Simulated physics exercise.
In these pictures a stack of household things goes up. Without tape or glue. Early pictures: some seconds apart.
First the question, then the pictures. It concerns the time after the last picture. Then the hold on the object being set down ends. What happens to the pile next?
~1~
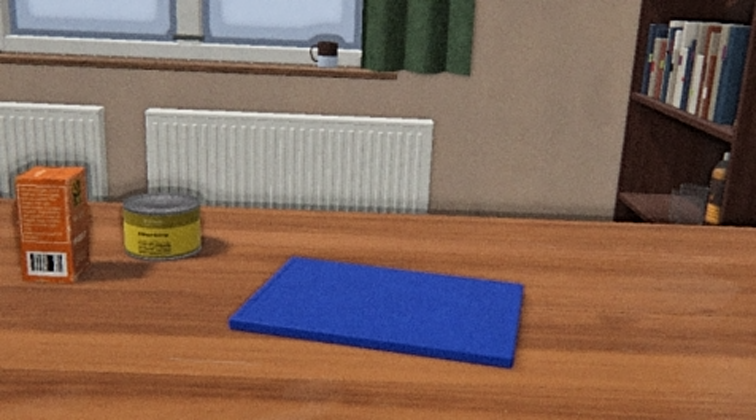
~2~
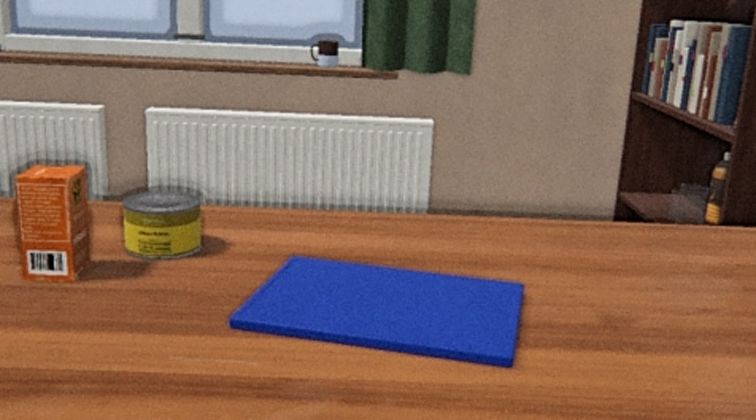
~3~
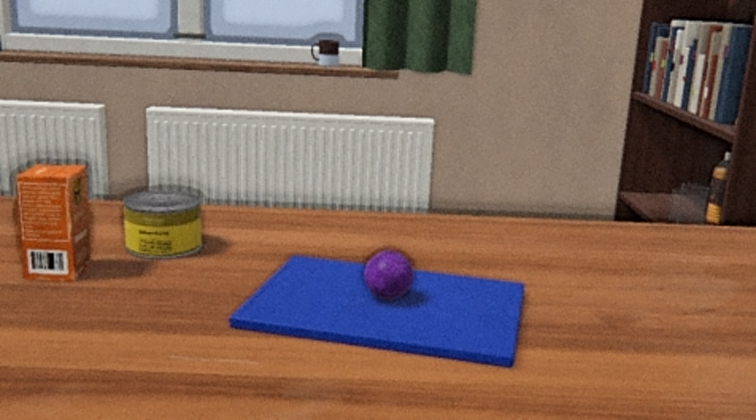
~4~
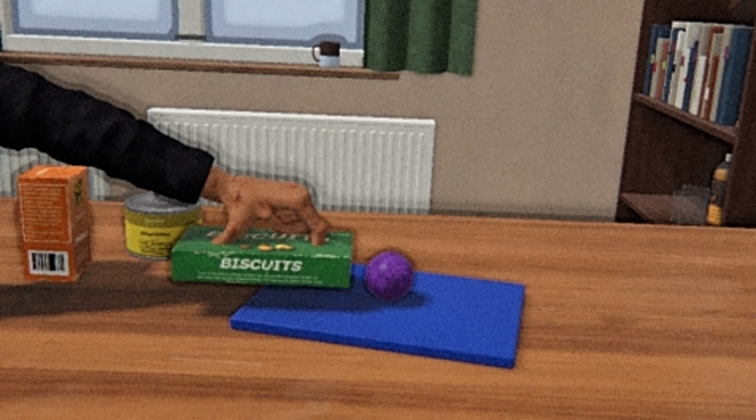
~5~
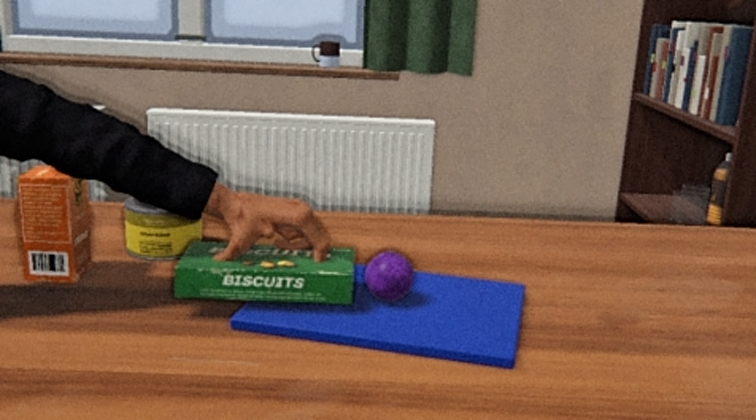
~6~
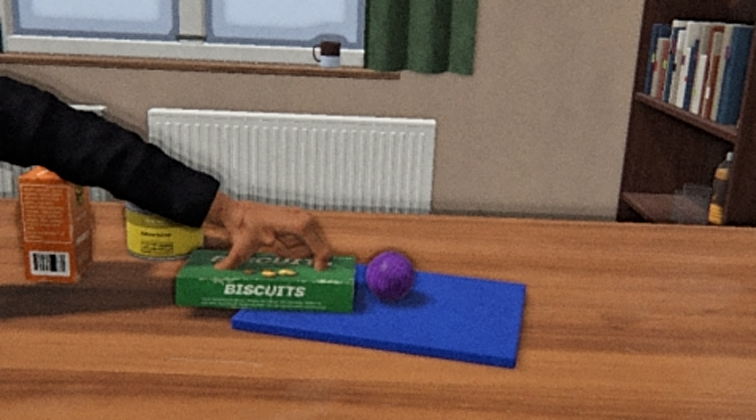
I predict no tumble.
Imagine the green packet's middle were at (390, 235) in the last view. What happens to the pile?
Afterwards the pile tumbles over.
Then, 0.50 s past the last view, nothing moves.
Then, 1.30 s past the last view, green packet resting near (270, 280).
Finally, all 5 still in place. Final places as the last picture's camera would see them, green packet near (270, 280). The pile stays up.
